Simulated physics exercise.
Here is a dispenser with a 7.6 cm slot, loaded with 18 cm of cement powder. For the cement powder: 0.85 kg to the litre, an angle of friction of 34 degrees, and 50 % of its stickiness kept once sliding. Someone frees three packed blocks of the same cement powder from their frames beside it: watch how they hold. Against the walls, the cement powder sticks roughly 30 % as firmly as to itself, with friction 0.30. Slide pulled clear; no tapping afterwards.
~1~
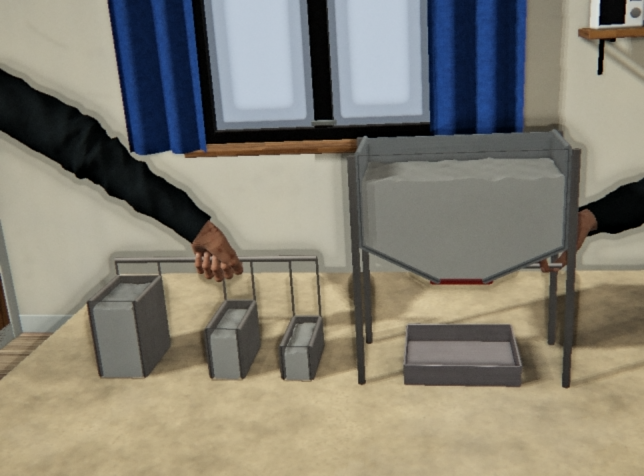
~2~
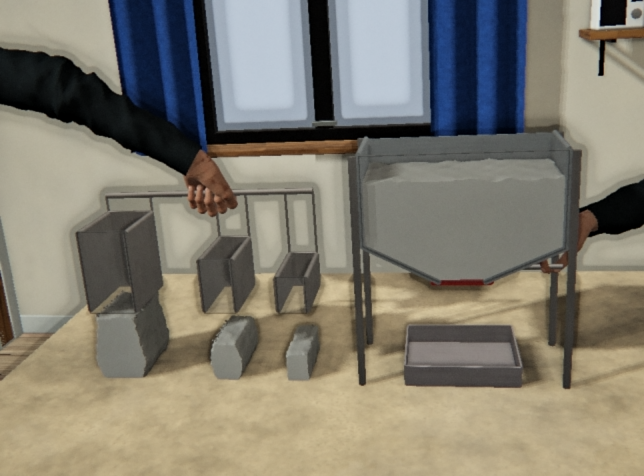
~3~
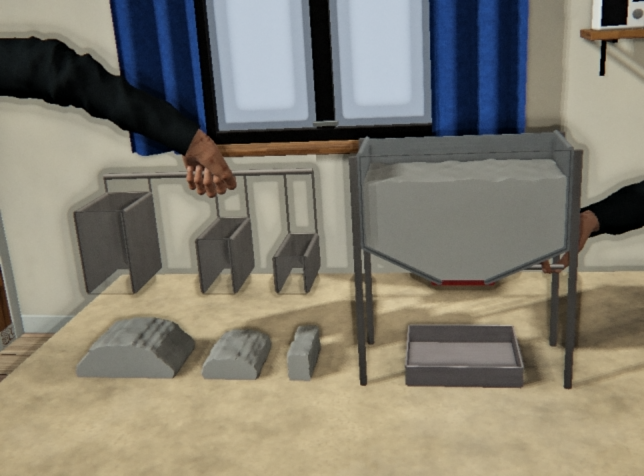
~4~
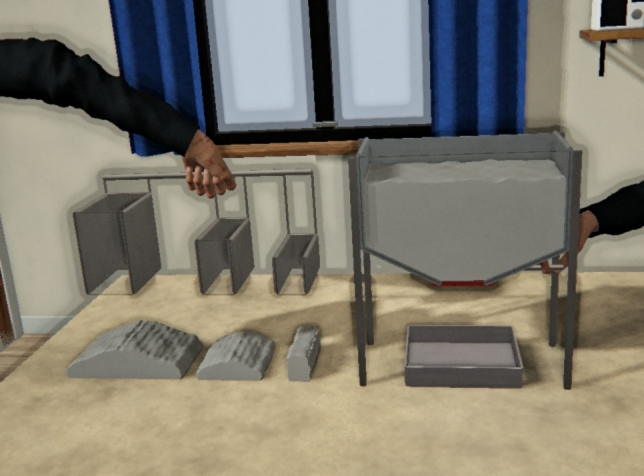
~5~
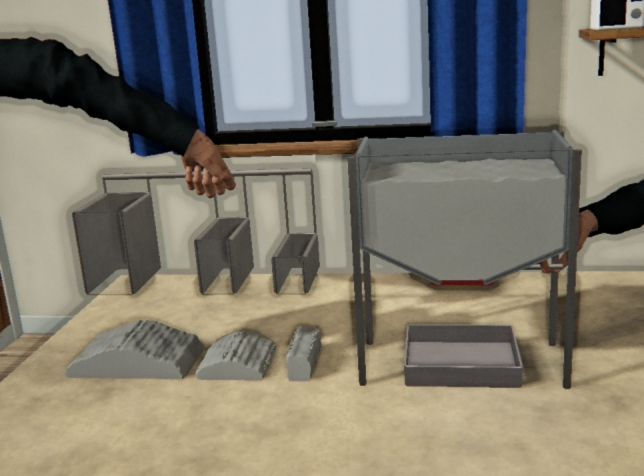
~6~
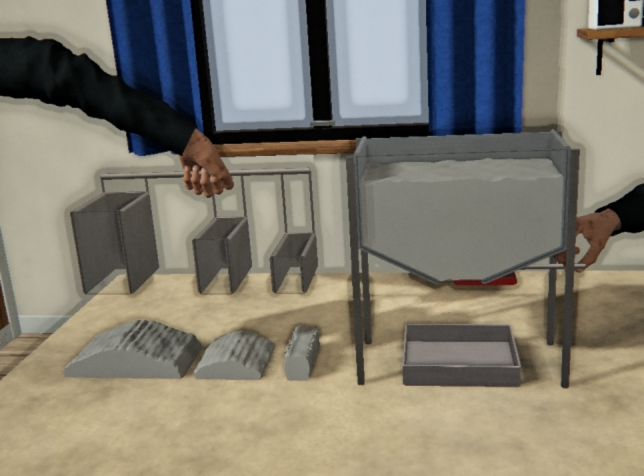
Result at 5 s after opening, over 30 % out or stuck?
It is going to discharge.
Last picture + 0.35 s, 10 % has run out.
Last picture + 0.77 s, 35 % has run out.
Last picture + 1.18 s, 58 % has run out.
Last picture + 1.60 s, 80 % has run out.
Last picture + 4.90 s, 100 % has run out.
